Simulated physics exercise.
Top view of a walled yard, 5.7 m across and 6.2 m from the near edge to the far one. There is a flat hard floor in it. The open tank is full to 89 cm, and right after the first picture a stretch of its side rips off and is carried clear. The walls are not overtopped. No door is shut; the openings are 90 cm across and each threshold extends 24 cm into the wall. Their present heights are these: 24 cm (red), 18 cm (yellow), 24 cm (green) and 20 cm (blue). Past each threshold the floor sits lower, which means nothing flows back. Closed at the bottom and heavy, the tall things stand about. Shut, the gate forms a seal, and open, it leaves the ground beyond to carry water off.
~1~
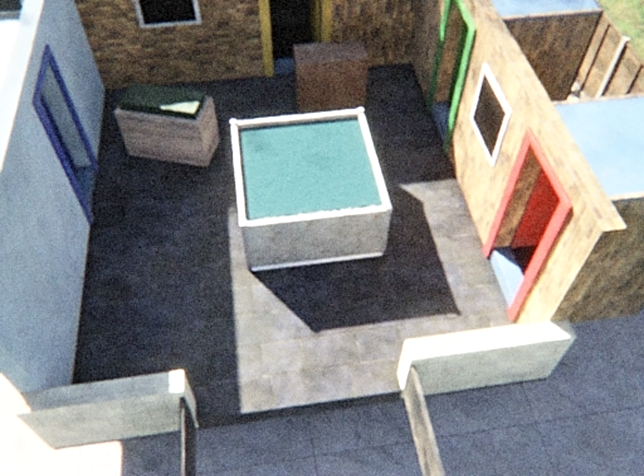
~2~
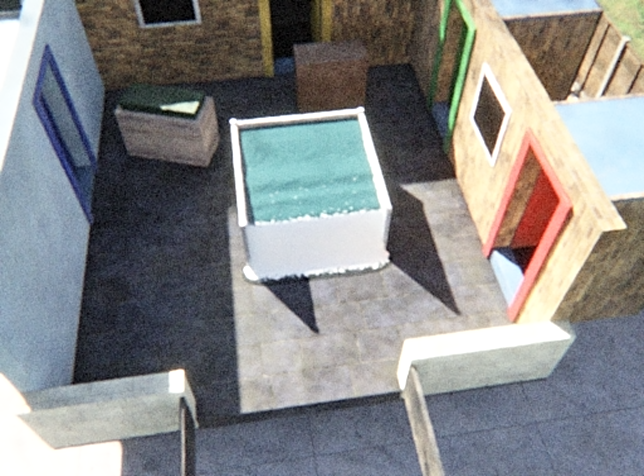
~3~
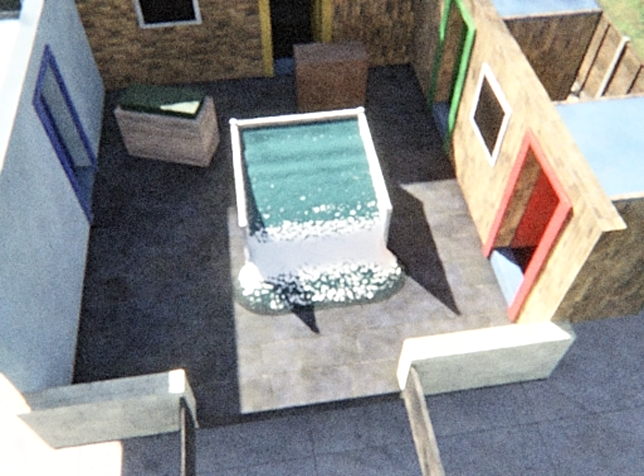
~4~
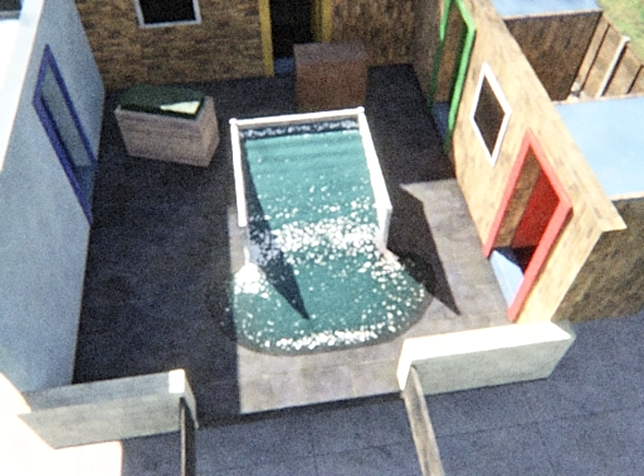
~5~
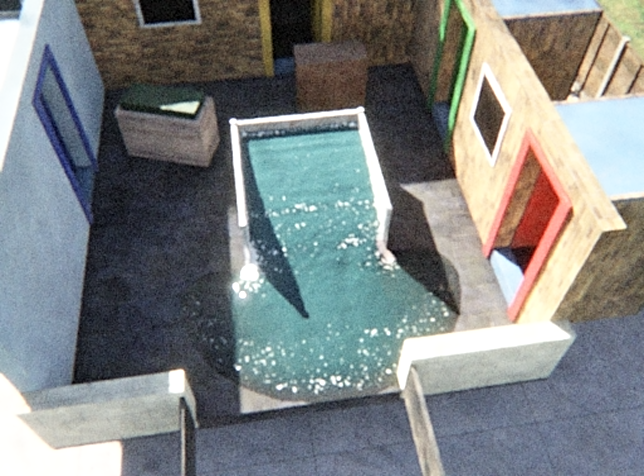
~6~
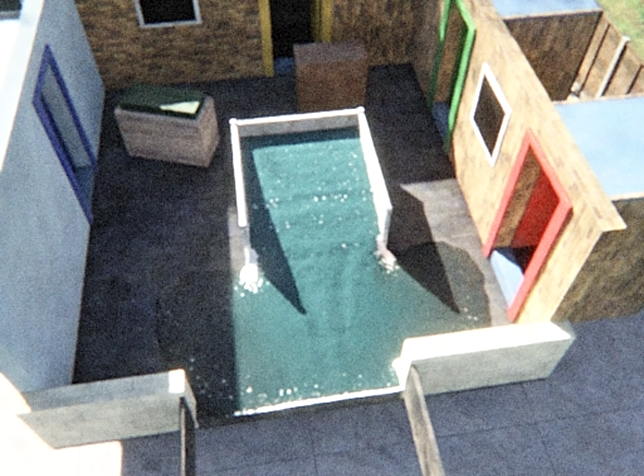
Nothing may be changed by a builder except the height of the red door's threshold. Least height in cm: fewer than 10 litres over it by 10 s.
Approx. 15 cm.
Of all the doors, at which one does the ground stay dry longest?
It's the yellow door.
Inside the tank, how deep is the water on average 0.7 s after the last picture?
Some 38 cm.
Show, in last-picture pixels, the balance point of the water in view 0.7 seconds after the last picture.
My guess is close to (321, 254).
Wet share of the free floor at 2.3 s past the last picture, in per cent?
About 50 per cent.
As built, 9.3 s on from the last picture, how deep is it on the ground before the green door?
Depth: Near 5.0 cm.
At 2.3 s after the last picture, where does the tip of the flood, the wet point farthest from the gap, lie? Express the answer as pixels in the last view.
Close to pixel (69, 418).
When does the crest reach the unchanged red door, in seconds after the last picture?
Approximately 1.8 s.
Then, 0.7 s after the last picture water covers 30 % of the floor, deepest (46 cm) near (520, 355); 8 cm at the red door, 0 litres in over its 24 cm threshold.
Then, 2.3 s after the last picture water covers 50 % of the floor, deepest (26 cm) near (520, 355); 16 cm at the red door, 0 litres in over its 24 cm threshold.
Then, 9.3 s after the last picture water covers 95 % of the floor, deepest (8 cm) near (106, 92); 3 cm at the red door, 0 litres in over its 24 cm threshold.
At the red door as built, the water peaked near 17 cm, 1.9 s after the last picture.
With a threshold of 14 cm, 13 litres would have come in within the 10 s; with 19 cm, 3 litres. So under 10 litres takes about 15 cm.
